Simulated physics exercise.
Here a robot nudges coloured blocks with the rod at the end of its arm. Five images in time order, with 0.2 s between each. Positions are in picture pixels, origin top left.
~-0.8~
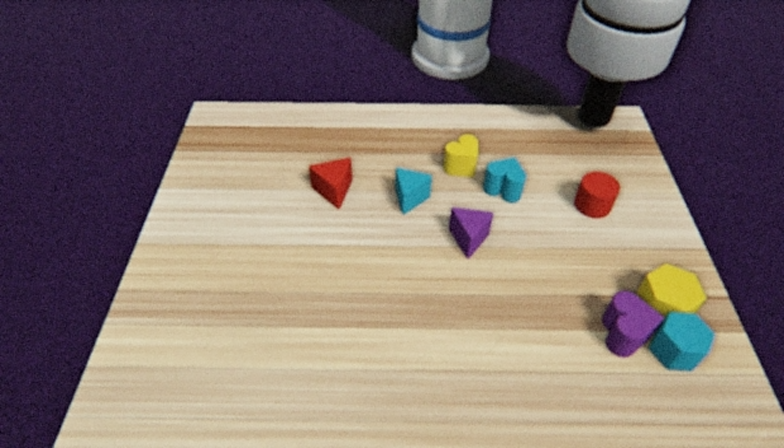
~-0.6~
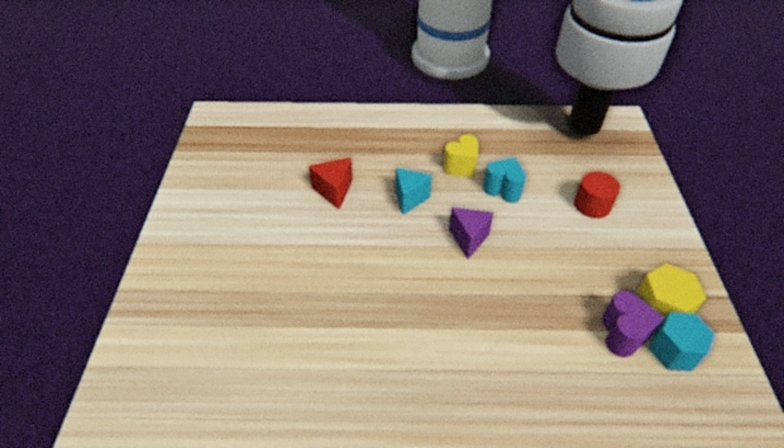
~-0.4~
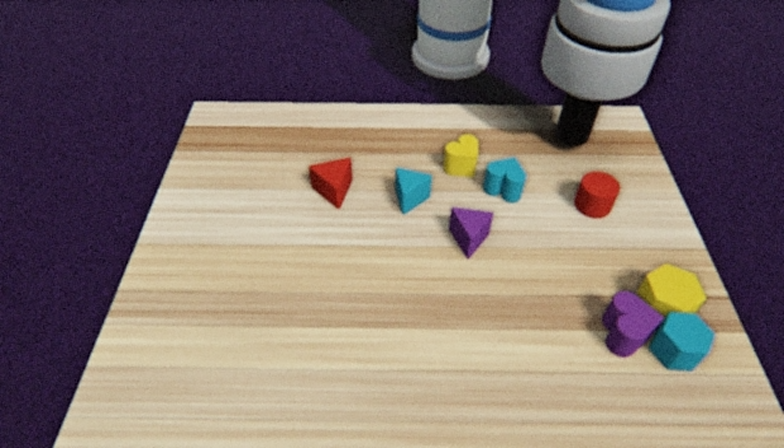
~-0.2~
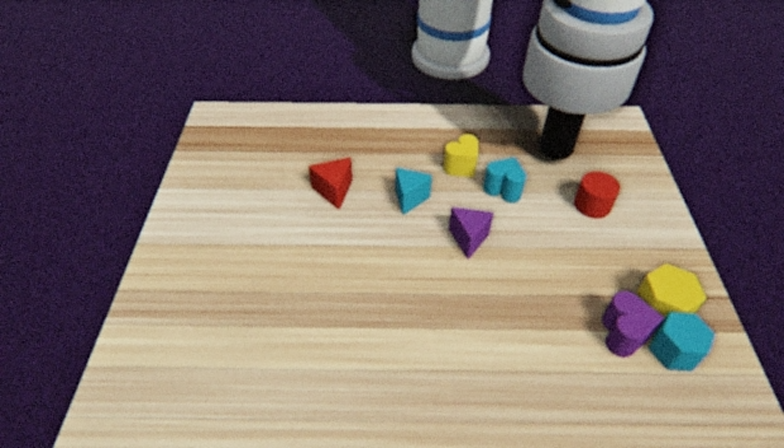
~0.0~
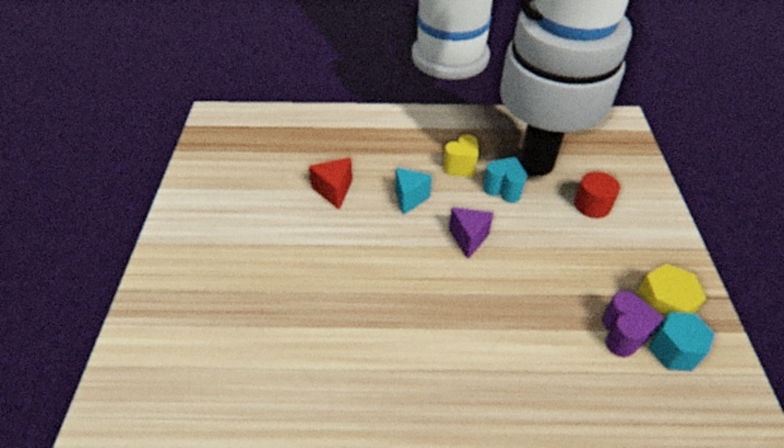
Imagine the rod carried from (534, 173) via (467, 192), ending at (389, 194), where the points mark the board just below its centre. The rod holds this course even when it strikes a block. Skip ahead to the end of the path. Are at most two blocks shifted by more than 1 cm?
I expect so.
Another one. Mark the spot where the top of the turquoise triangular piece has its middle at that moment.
At the end it should sit near (360, 187).
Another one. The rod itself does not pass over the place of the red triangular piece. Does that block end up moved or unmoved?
That one stays where it is.
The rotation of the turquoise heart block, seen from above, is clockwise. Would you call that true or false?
False - the claim does not hold.
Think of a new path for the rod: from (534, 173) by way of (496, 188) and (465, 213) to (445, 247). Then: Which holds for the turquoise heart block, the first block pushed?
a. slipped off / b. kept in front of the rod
That would be b.
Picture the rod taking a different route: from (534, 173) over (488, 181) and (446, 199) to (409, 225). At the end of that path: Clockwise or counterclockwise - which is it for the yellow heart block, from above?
Rotates clockwise.
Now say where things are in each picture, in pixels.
The first picture shows rod tip at (594, 118); block tops, red triangular piece at (332, 170); turquoise triangular piece at (411, 178); yellow heart block at (464, 146); purple triangular piece at (472, 218); turquoise heart block at (508, 168).
The second picture shows rod at (584, 126); blocks unchanged.
The third picture shows rod at (571, 136); blocks unchanged.
The fourth picture shows rod at (556, 149); blocks unchanged.
The fifth picture shows rod at (536, 165); red triangular piece at (332, 170); turquoise triangular piece at (411, 178); yellow heart block at (464, 146); purple triangular piece at (472, 218); turquoise heart block at (508, 168).
What follows on the original path. One third of the way, rod at (492, 180); turquoise heart block at (478, 185), turned 45° anticlockwise.
Two thirds of the way, rod at (442, 187); turquoise triangular piece at (403, 179); purple triangular piece at (471, 222), turned 20° anticlockwise; turquoise heart block at (456, 197), turned 75° anticlockwise.
At the end, rod at (389, 186); red triangular piece in place; turquoise triangular piece at (360, 187), turned 55° anticlockwise; yellow heart block in place; purple triangular piece at (471, 222), turned 20° anticlockwise; turquoise heart block at (456, 198), turned 75° anticlockwise.
